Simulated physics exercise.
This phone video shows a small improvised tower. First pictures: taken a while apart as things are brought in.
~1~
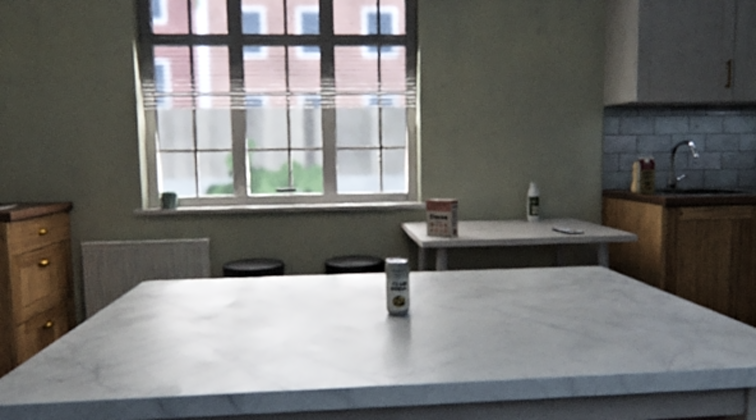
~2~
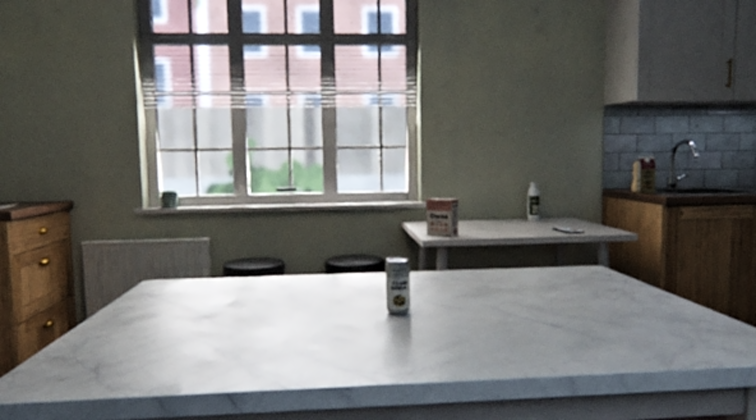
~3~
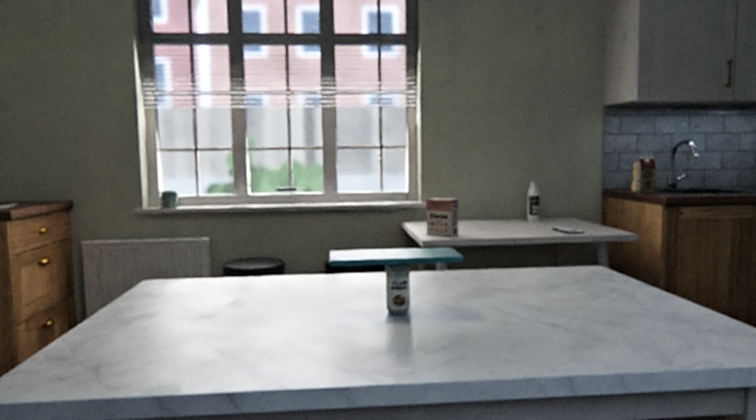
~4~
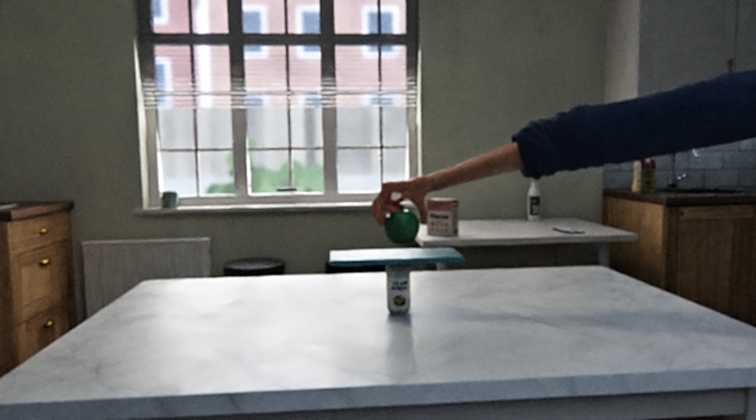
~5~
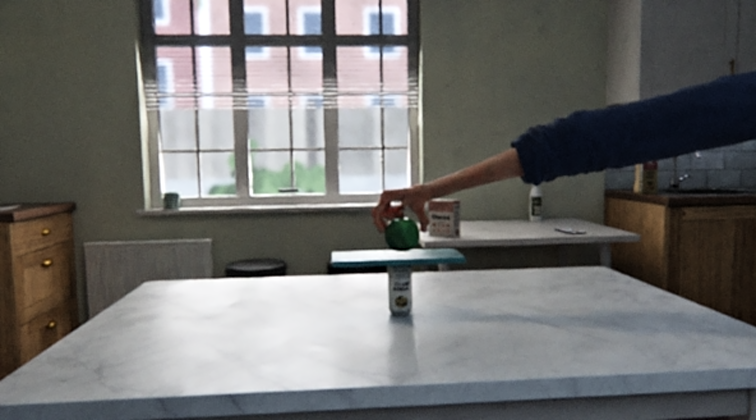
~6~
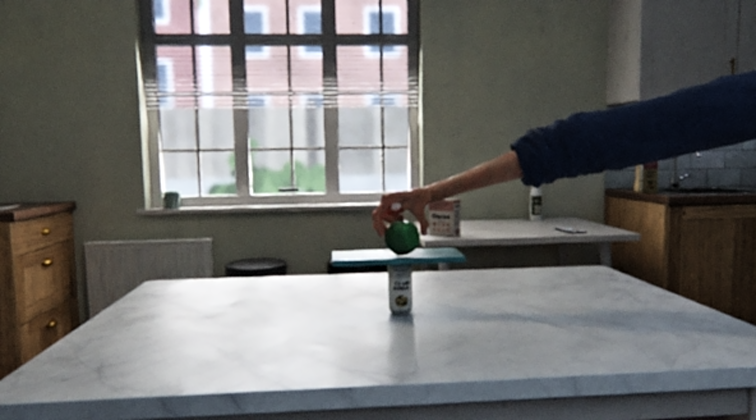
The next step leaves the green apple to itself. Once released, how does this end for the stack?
Most likely it remains standing.
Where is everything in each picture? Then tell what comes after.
In the first picture, the last thing is not in view yet; white can (398, 287).
In the second picture, the last thing is not in view yet; white can (398, 286).
In the third picture, the last thing is not in view yet; white can (398, 286).
The fourth picture shows on its way; green apple (402, 227); white can (398, 286).
The fifth picture shows on its way; green apple (402, 235); white can (400, 287).
The sixth picture shows in place under the hand; green apple (402, 238); white can (400, 286).
Then, 0.20 s after the last picture, nothing has stirred.
Then, 0.30 s after the last picture, green apple resting near (402, 238).
At rest, all 3 in place. Seen from the same camera at the end, green apple near (402, 238). The stack holds.
